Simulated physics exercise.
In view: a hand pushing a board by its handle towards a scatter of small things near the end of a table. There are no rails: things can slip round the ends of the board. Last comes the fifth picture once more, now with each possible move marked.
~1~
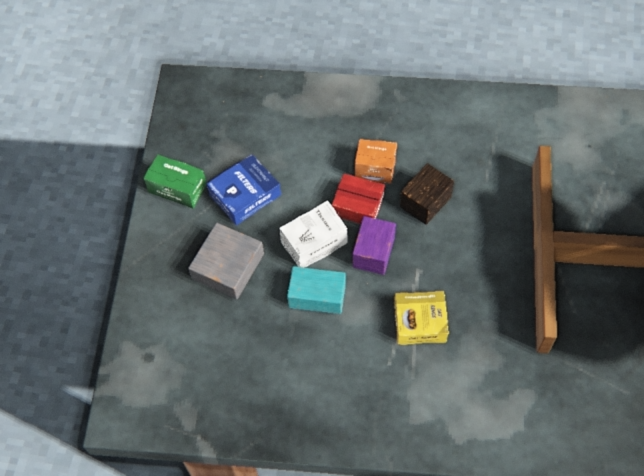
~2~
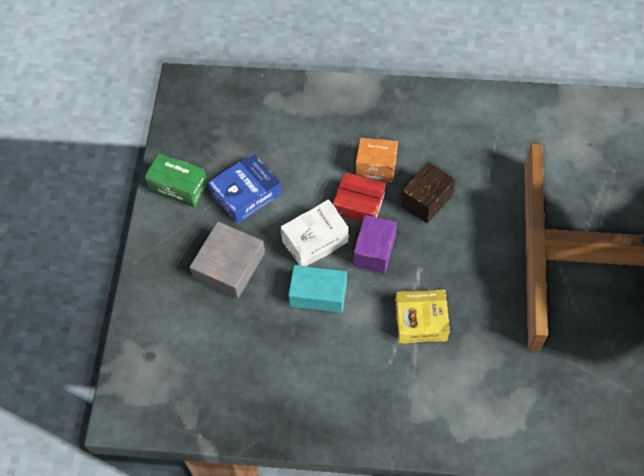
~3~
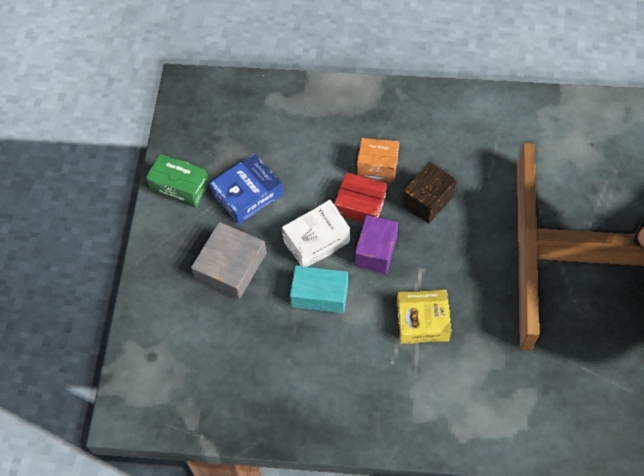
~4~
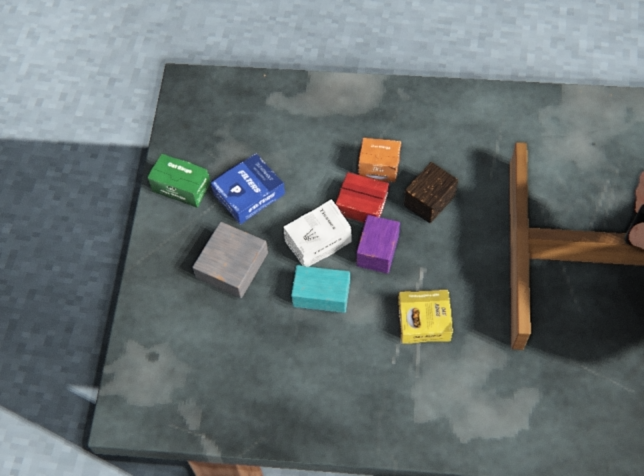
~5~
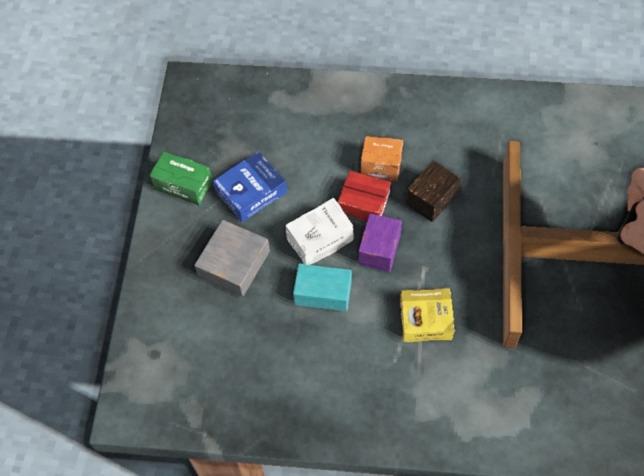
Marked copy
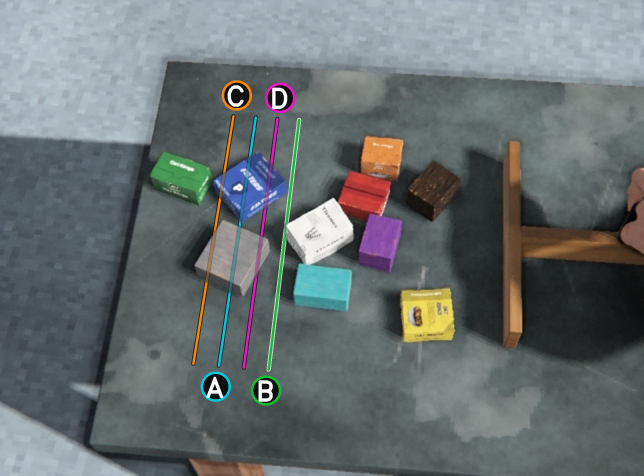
The clip opens on a dark, stained tabletop scattered with small coloured blocks and packets, with a T-shaped wooden board standing at the right. The board slides slowly left a short way, and a hand on its handle comes into view at the right edge, while the small things stay essentially still.
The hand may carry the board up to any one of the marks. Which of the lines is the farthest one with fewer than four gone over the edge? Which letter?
No farther than C.
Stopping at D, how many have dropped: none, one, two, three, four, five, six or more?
One.
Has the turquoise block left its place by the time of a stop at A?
Yes.
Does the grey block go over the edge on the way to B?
No.
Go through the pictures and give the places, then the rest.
The first picture shows turquoise block (317, 290); purple block (374, 246); green packet (176, 181).
The second picture shows board (539, 234); grey block (228, 259).
The third picture shows board (531, 233); black block (429, 193).
The fourth picture shows board (523, 233); yellow packet (425, 316).
The fifth picture shows board (515, 231); orange packet (382, 159); turquoise block (323, 287); purple block (380, 243).
On the marked copy, A at (239, 233); B at (285, 236); C at (215, 231); D at (262, 235).
With C. Early on, board (405, 224); orange packet (365, 153); yellow packet (369, 311).
Further on, board (297, 217); green packet (148, 179); grey block (179, 250).
At the end, board (215, 212); green packet over the edge; grey block over the edge; three fallen.
As for the rest, A is within the limit but short; B is within the limit but short; D is within the limit but short.
